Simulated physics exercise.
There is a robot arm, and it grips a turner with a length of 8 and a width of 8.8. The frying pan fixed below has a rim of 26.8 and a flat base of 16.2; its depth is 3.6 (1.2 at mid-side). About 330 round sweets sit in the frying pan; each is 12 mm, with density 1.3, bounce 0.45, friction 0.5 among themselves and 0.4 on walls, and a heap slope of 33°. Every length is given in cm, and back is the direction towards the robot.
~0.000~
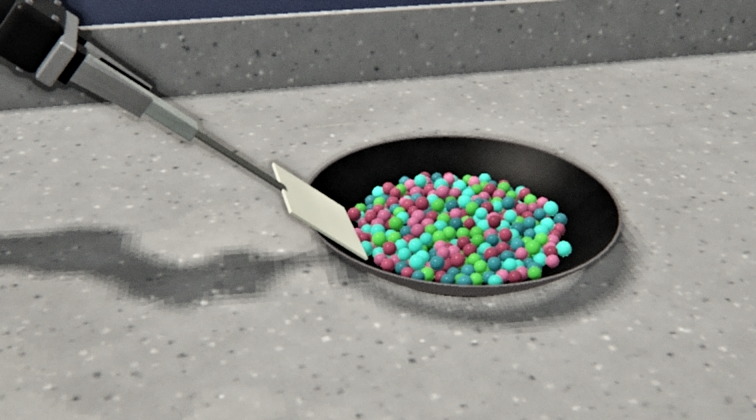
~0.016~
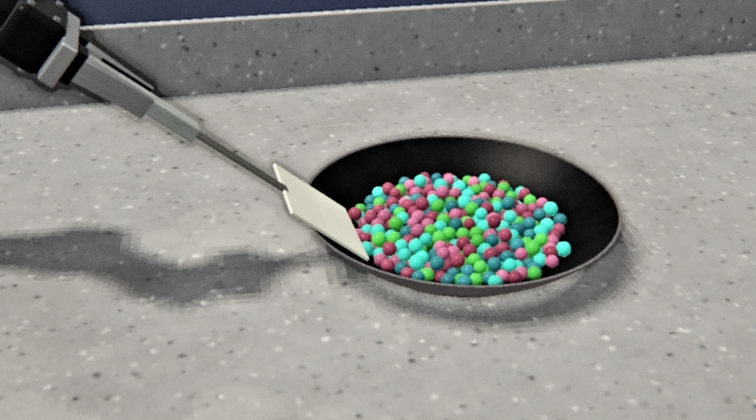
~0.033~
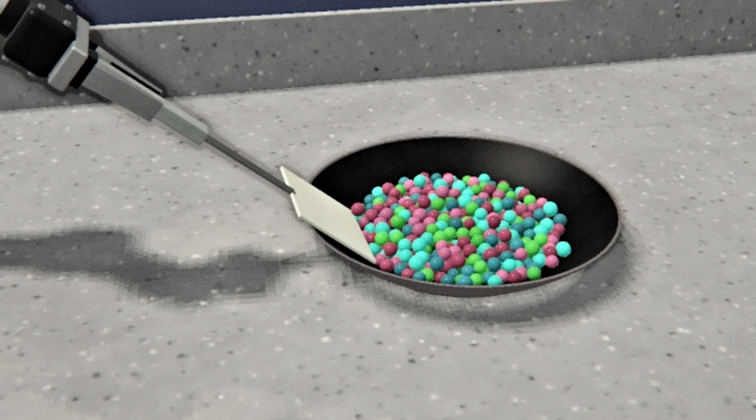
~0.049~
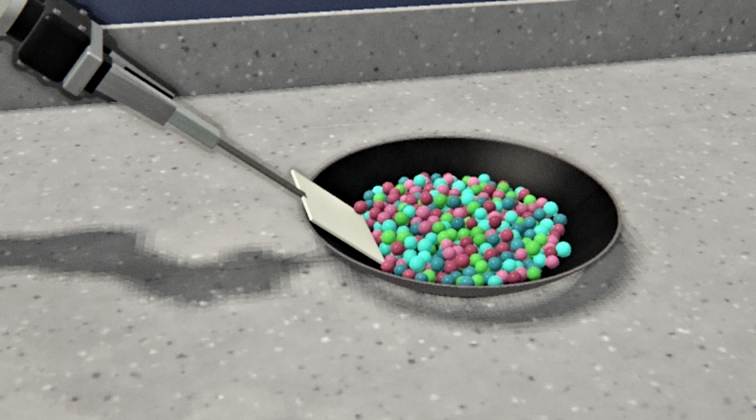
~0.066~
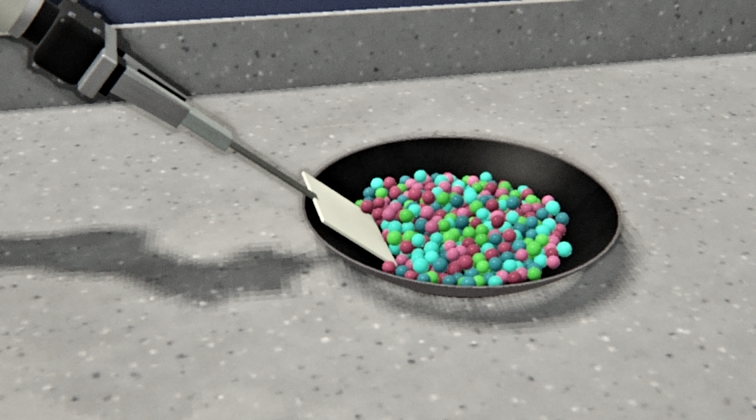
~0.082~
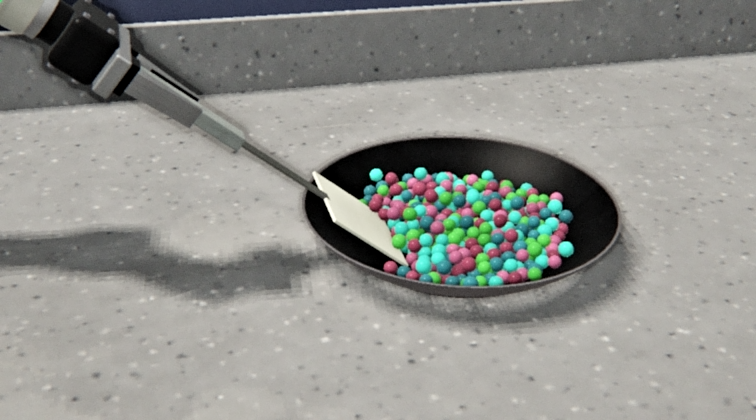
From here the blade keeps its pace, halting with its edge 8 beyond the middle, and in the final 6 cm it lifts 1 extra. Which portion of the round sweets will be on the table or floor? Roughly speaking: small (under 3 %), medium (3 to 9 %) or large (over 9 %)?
Roughly, medium, from 3 to 9 %.
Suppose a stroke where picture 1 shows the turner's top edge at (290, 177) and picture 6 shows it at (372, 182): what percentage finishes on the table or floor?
30 per cent.
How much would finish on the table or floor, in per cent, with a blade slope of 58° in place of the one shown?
Estimate: Approx. 10 %.
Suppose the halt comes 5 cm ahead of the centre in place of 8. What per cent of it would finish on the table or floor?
In that case around 0 per cent.
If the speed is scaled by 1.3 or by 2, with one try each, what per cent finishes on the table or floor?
Try one about 15 %, try two about 30 %.
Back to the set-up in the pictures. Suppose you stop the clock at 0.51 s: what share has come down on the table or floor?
Fraction noted: Close to 6 per cent.
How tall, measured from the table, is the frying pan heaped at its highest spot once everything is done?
It reaches roughly 5.5 cm.
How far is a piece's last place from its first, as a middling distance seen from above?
5 cm.
After 0.17 s, sloping 40°, highest piece 4 above the table; 330 in the frying pan.
After 0.26 s, sloping 40°, highest piece 4 above the table; 330 in the frying pan.
After 0.51 s, sloping 40°, highest piece 5 above the table; 310 in the frying pan, 19 on the table or floor, 1 on the blade or in flight.
After 1.56 s, sloping 40°, highest piece 5 above the table; 310 in the frying pan, 20 on the table or floor.
In the end, 310 in the frying pan, 20 on the table or floor. That is 6 % on the table or floor.
